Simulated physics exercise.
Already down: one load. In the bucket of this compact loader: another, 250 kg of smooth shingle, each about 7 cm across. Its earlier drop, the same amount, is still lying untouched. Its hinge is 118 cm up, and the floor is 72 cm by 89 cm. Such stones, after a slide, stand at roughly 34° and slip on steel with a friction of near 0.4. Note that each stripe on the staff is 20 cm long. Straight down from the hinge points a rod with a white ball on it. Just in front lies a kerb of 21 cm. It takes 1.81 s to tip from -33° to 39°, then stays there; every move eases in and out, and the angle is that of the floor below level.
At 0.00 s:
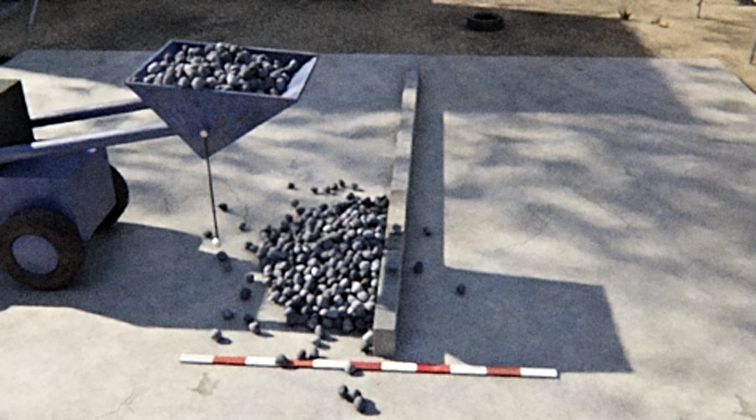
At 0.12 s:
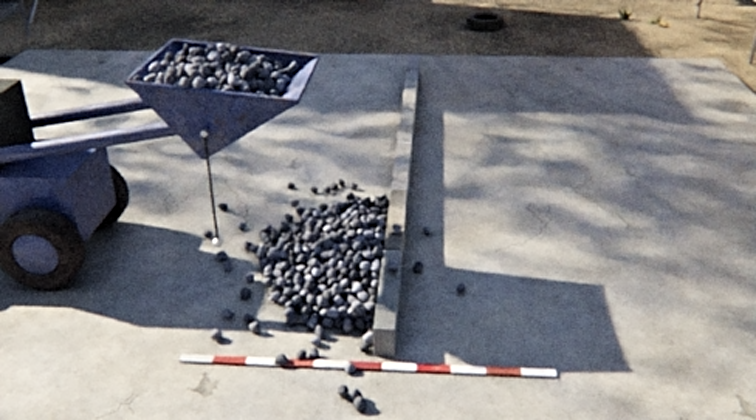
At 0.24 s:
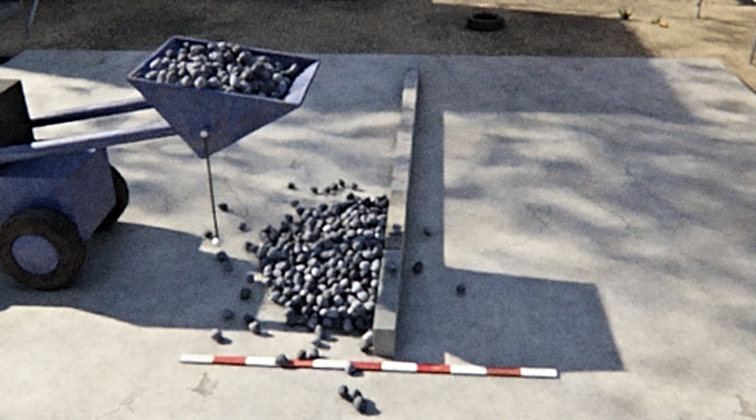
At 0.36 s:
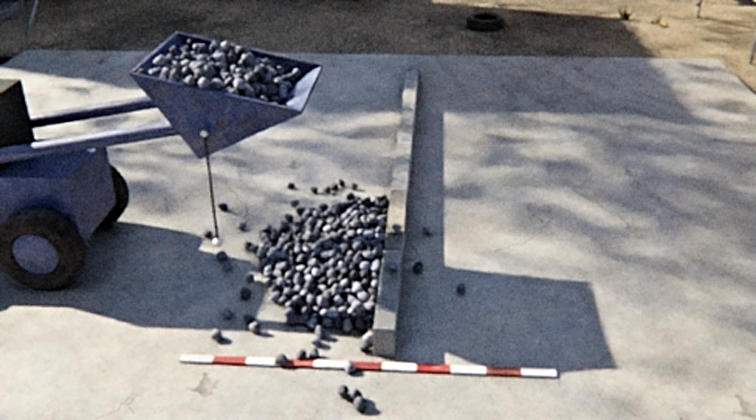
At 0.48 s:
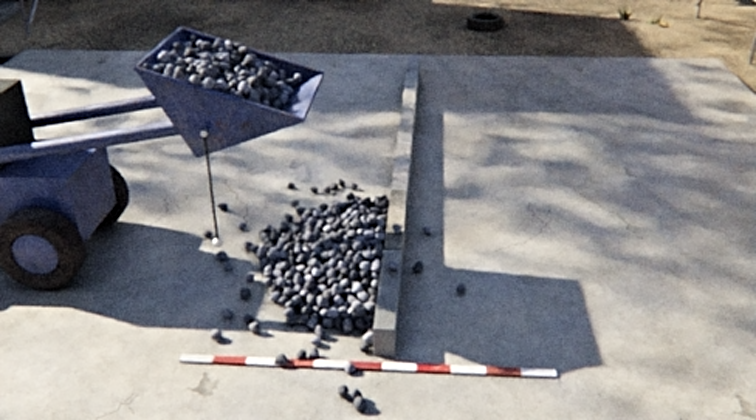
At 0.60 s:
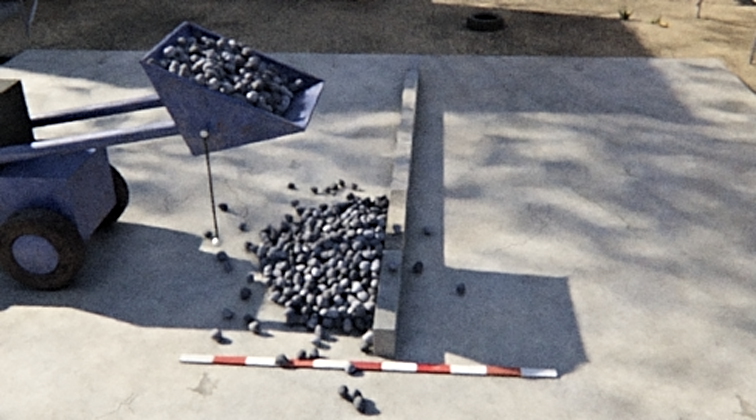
A sunlit concrete yard with tree shadows across it and bare earth along its far edge is seen from above by a still camera. At left, a blue compact loader holds a bucket of dark grey stones, with a similar pile on the ground against a pale kerb, behind a red-and-white staff. The bucket slowly tilts forward, its rear rising and front lip lowering, while the stones inside shift slightly.
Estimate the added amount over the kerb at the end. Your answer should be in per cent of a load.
Roughly 6 per cent of a load.
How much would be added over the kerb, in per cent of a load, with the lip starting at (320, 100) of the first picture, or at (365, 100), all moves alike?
About 15 per cent for the first, 70 per cent for the second.
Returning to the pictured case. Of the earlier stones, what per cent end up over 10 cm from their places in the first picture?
Estimate: 15 %, roughly.
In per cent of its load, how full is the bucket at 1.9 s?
Roughly 10 per cent remains inside.
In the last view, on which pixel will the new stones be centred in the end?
Around (340, 242).
After 1.4 s the floor is at 28°; in per cent of one load, 81 in the bucket, 119 on this side of the kerb, 1 over the kerb; the foremost stones are at (404, 264).
After 1.9 s the floor is at 39°; in per cent of one load, 12 in the bucket, 186 on this side of the kerb, 3 over the kerb; the foremost stones are at (441, 259).
After 2.3 s the floor is at 39°; in per cent of one load, 0 in the bucket, 196 on this side of the kerb, 5 over the kerb; the foremost stones are at (479, 274).
After 4.7 s the floor is at 39°; in per cent of one load, 0 in the bucket, 194 on this side of the kerb, 7 over the kerb; the foremost stones are at (500, 281). Net gain over the kerb, 6.
